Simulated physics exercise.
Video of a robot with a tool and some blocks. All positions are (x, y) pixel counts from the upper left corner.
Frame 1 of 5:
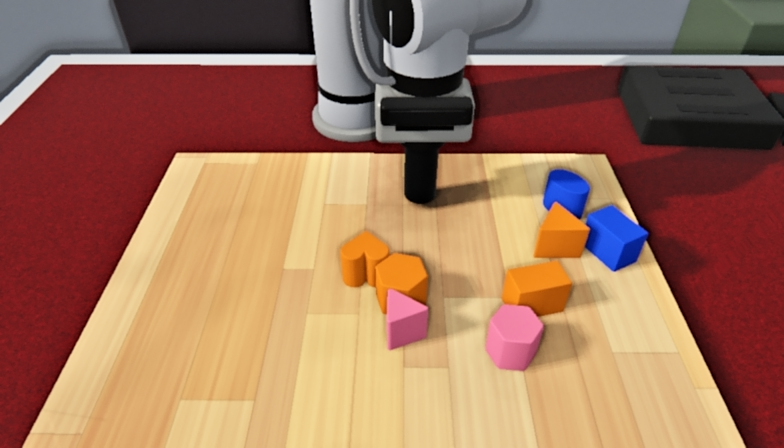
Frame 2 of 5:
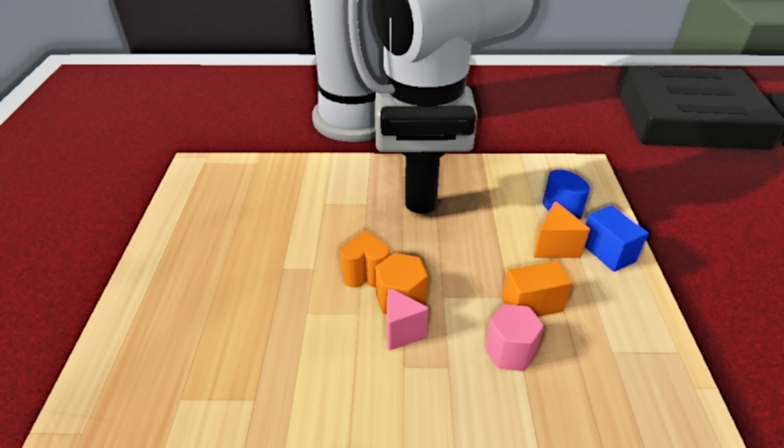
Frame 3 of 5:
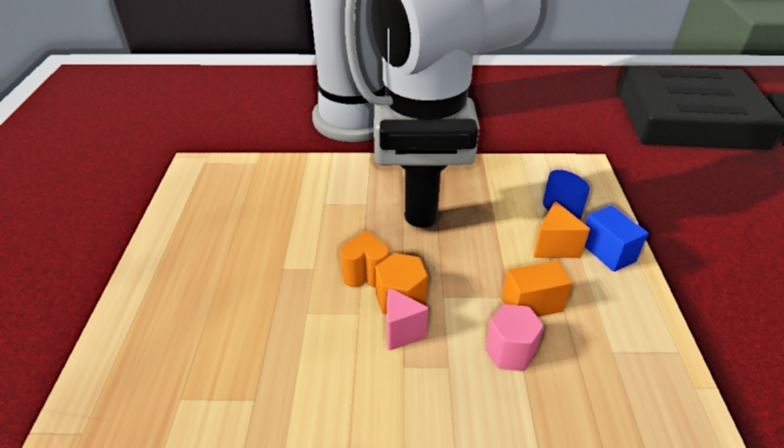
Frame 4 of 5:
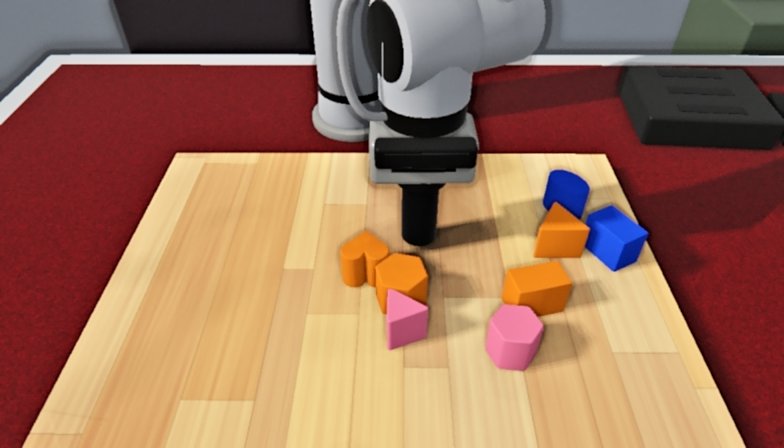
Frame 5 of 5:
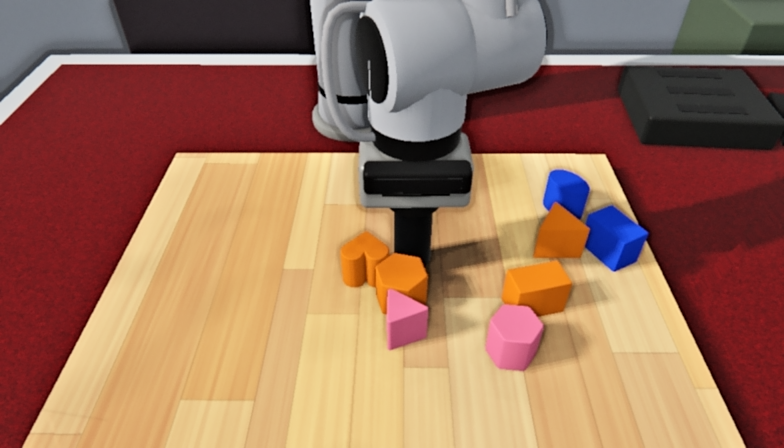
On a wooden board set on a red surface, a robot arm slowly moved its black tool toward the viewer, ending up right by the orange hexagon, while the scattered blocks stayed put.
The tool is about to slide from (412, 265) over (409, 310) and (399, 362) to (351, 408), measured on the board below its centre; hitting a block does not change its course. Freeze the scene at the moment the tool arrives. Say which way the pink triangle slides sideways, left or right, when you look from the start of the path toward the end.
It slides leftward.
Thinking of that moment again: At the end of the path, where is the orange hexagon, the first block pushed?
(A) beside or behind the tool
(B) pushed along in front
That would be B.
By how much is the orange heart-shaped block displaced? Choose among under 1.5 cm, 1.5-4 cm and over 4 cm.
It travels less than 1.5 cm.
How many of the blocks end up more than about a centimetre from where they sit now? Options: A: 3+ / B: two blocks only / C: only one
Choice B: Two blocks only.
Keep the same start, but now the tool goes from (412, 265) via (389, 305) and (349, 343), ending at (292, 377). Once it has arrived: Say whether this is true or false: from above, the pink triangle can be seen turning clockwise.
False - the claim does not hold.
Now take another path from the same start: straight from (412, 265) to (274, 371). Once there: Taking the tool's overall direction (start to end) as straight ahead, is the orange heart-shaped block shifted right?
Yes - that is the case.
The first path, step by step. One third of the way, tool at (410, 304); orange hexagon at (384, 312), turned 30° clockwise; pink triangle at (396, 343), turned 50° anticlockwise.
Two thirds of the way, tool at (398, 356); orange hexagon at (352, 355), turned 60° clockwise; pink triangle at (394, 375), turned 70° anticlockwise.
At the end, tool at (350, 402); orange heart-shaped block in place; orange hexagon at (291, 392), turned 85° clockwise; pink triangle at (392, 393), turned 75° anticlockwise.
